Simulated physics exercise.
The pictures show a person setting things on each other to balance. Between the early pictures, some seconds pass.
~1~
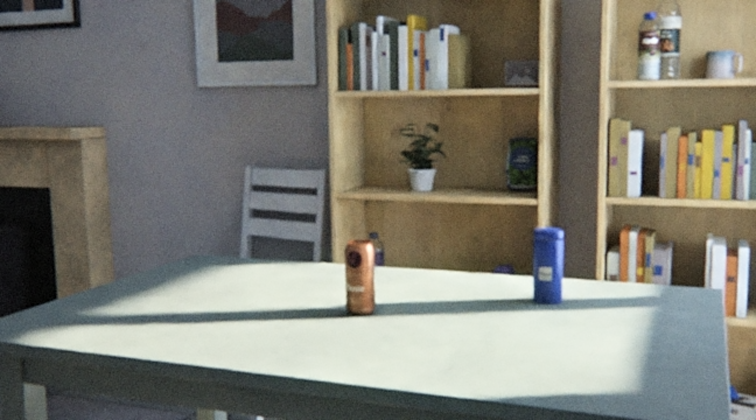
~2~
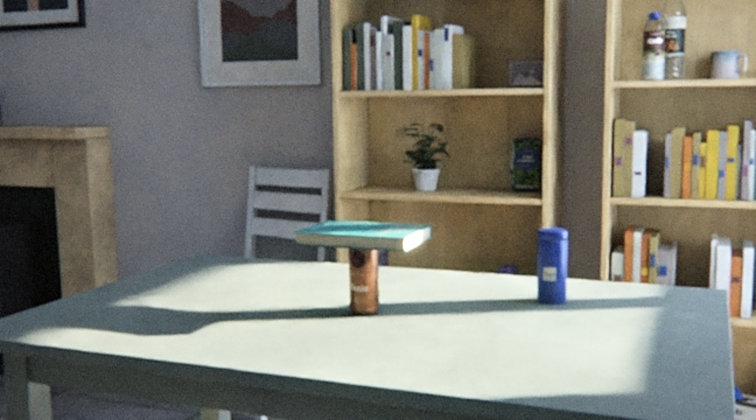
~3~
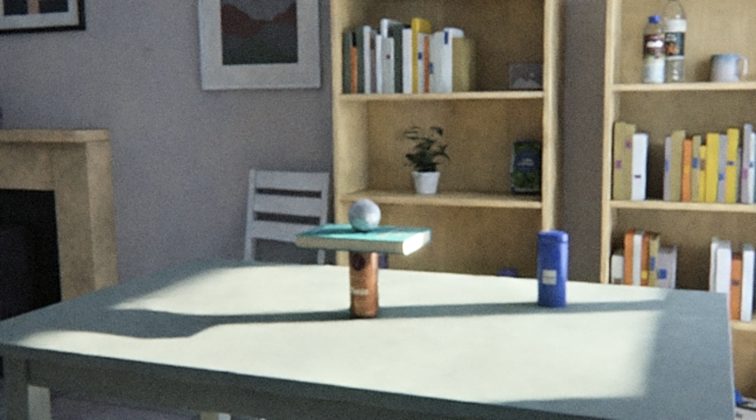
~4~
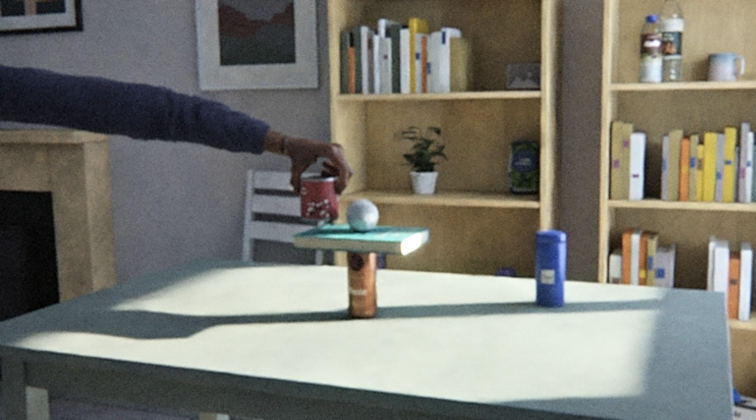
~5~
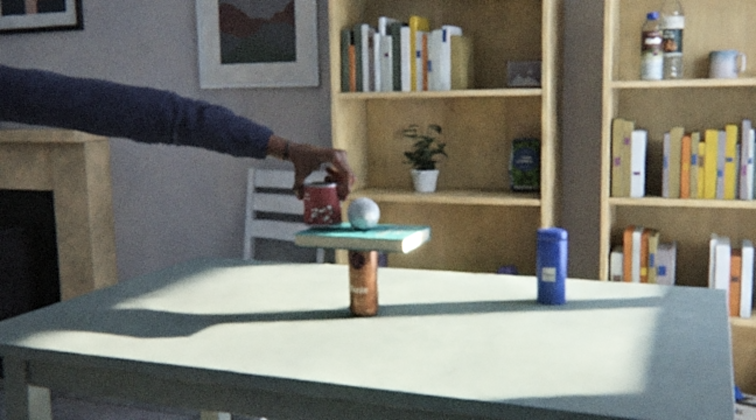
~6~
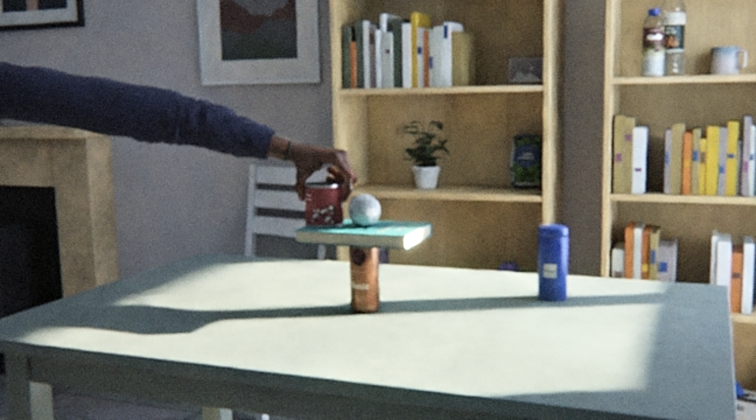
The clip shows a turquoise book and then a pale ball appearing stacked on a copper-coloured can beside a blue jar, before a hand from the left lowers a red pot onto the book, still holding it.
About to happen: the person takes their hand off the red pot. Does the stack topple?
No, it stays standing.
Then, 0.40 s after the last picture, nothing has stirred.
Then, 1.20 s after the last picture, red pot resting near (324, 205).
At rest, all 5 in place. Seen from the same camera at the end, red pot near (324, 205). The pile holds.
